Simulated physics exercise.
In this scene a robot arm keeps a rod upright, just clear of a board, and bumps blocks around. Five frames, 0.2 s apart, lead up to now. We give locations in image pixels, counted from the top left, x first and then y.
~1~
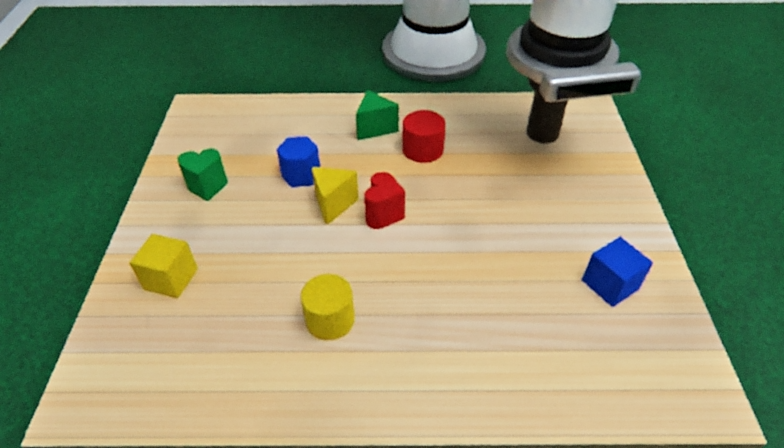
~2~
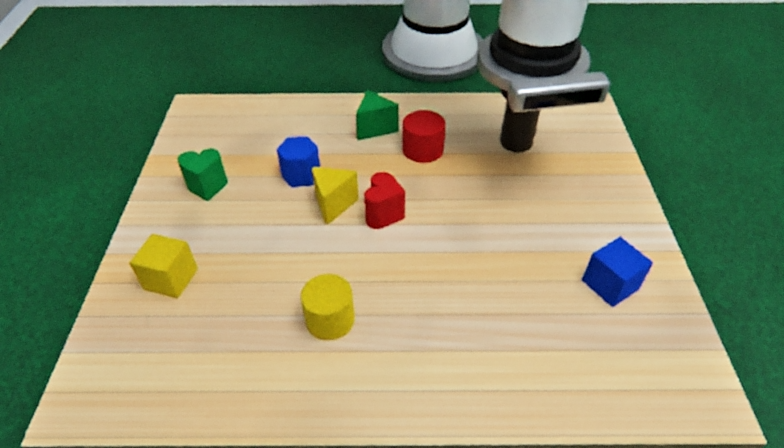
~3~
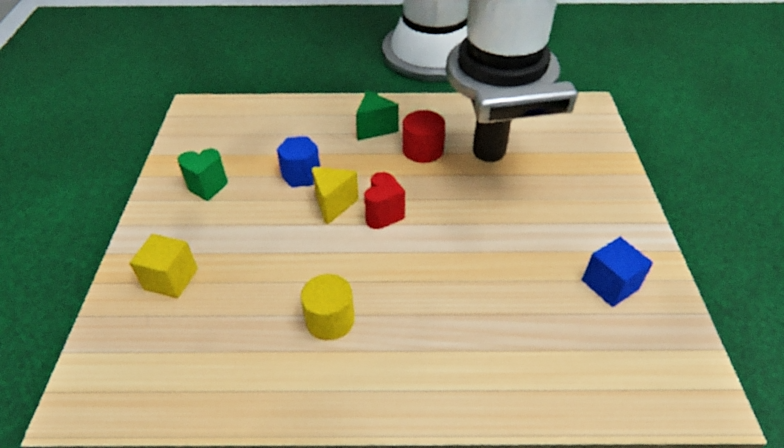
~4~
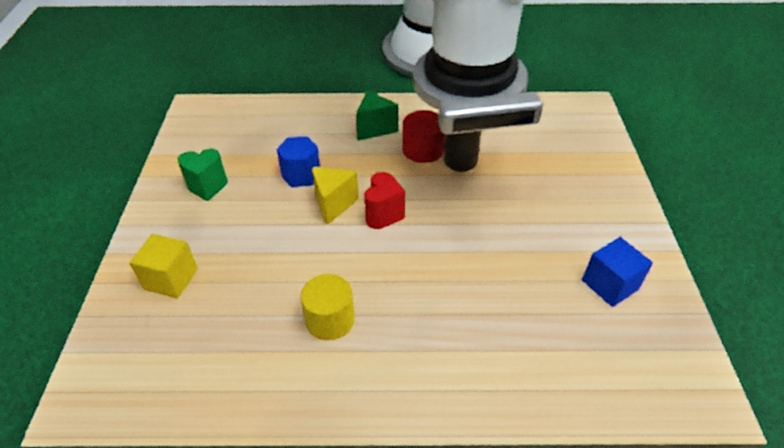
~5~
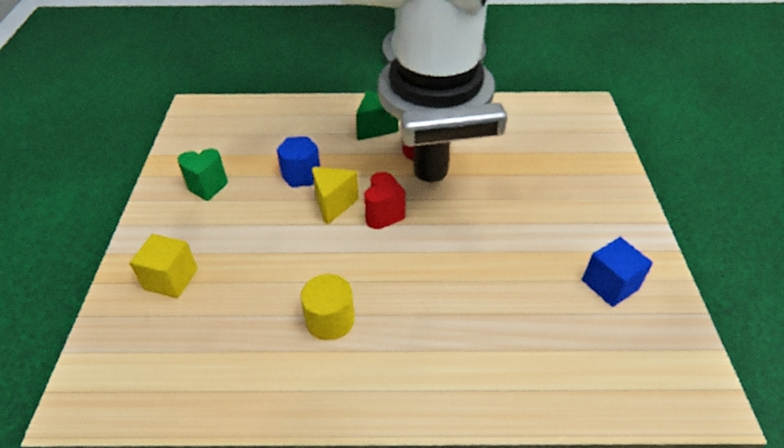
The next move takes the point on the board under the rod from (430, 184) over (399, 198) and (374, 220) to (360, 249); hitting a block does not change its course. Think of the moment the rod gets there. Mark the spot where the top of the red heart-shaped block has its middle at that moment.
Its top centre lands on (344, 249).
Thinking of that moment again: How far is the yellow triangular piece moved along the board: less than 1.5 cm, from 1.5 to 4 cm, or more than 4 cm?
Net shift: Below 1.5 cm.
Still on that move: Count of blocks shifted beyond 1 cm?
A single block is moved.
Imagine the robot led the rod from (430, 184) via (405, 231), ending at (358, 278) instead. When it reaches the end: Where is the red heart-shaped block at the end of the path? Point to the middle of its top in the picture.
Its top centre lands on (366, 199).
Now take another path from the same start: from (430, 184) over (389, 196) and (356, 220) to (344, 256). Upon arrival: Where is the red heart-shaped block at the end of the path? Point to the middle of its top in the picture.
At roughly (351, 258).
What follows on the original path. One third of the way, rod at (398, 186); red heart-shaped block at (377, 192).
Two thirds of the way, rod at (374, 208); red heart-shaped block at (359, 217), turned 35° anticlockwise.
At the end, rod at (359, 237); yellow triangular piece unmoved; red heart-shaped block at (344, 249), turned 40° anticlockwise.
